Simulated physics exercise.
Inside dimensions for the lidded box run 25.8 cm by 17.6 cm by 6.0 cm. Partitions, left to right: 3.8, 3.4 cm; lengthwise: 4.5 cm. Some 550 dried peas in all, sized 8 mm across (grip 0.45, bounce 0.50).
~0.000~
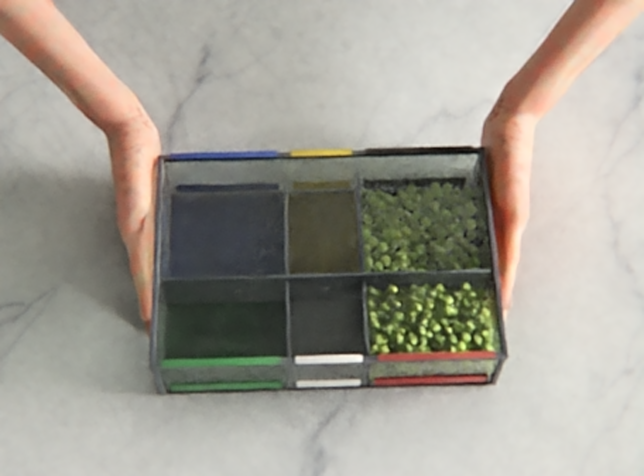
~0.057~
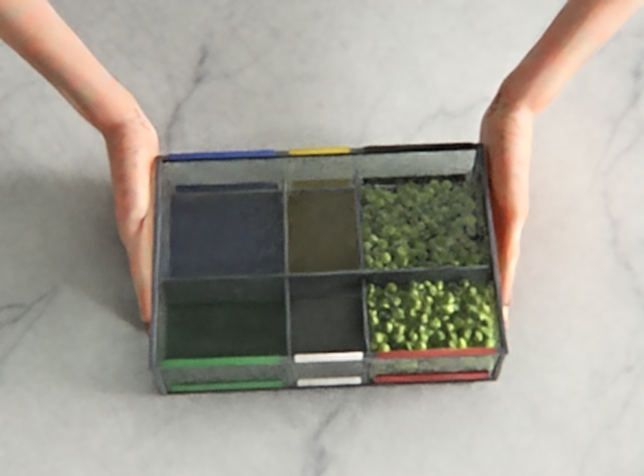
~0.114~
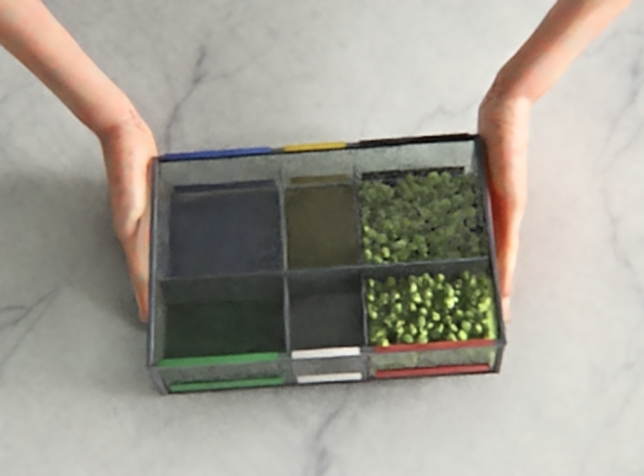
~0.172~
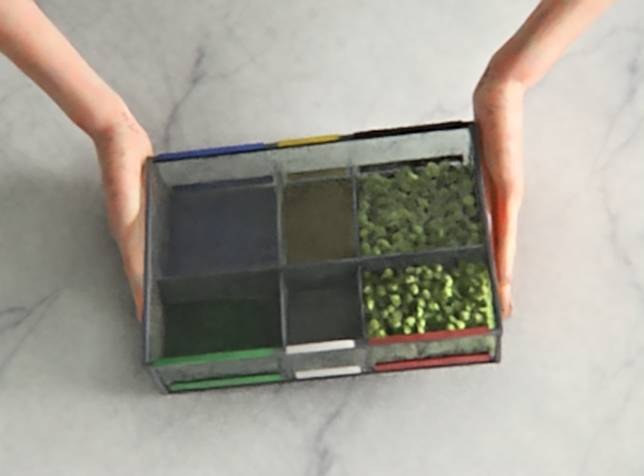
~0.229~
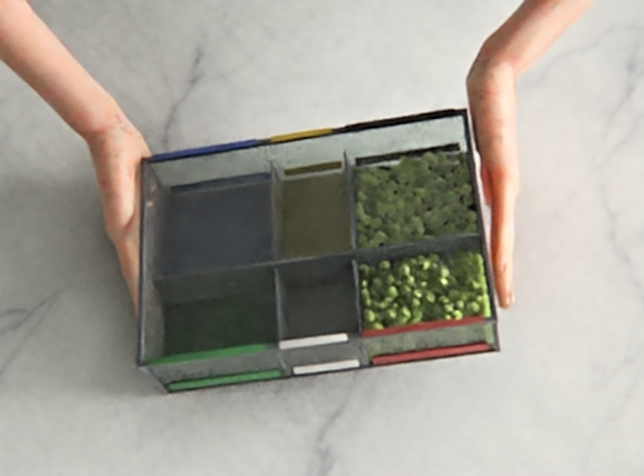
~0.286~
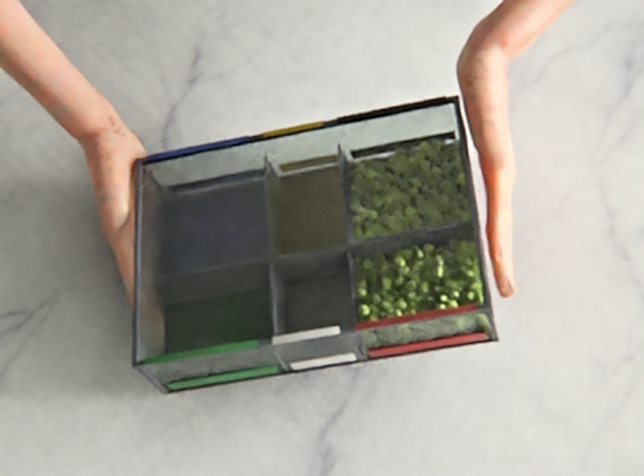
Two hands gripping the left and right ends of a clear lidded box tilt it gradually, its right side rising and its left side staying lower, above a grey-veined white marble surface seen from overhead by a still camera. Blue, yellow and black strips mark the back edge, with green, white and red along the front. Small green peas fill the two right compartments, while the other four look empty.
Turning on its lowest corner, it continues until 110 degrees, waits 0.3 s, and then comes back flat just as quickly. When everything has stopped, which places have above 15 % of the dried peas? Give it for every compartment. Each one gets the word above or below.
Results: Red below; blue above; green above; yellow below; white below; black below.
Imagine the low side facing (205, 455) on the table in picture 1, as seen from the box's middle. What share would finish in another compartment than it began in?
I'd estimate about 60 %.
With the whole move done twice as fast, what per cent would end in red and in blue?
Red = 0 per cent, blue = 60 per cent.
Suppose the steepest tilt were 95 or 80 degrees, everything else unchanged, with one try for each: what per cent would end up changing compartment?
Roughly 85 percent for the first try and 55 percent for the second.
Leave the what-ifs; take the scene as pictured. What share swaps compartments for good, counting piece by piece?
About 100 %.
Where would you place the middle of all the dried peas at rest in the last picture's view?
I'd put it at about (203, 270).
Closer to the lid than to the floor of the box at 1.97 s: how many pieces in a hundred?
80 %.
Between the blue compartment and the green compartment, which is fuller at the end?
Go with blue, that one ends with more.
After 1.97 s, tilt 110 degrees; blue 50 %, green 35 %, yellow 10 %, white 5 %.
After 3.08 s, tilt 56 degrees; blue 65 %, green 35 %.
Then, at 4.17 s, tilt 0 degrees; blue 65 %, green 35 %.
In the end, at 4.8 s, red 0 %, blue 65 %, green 35 %, yellow 0 %, white 0 %, black 0 %.
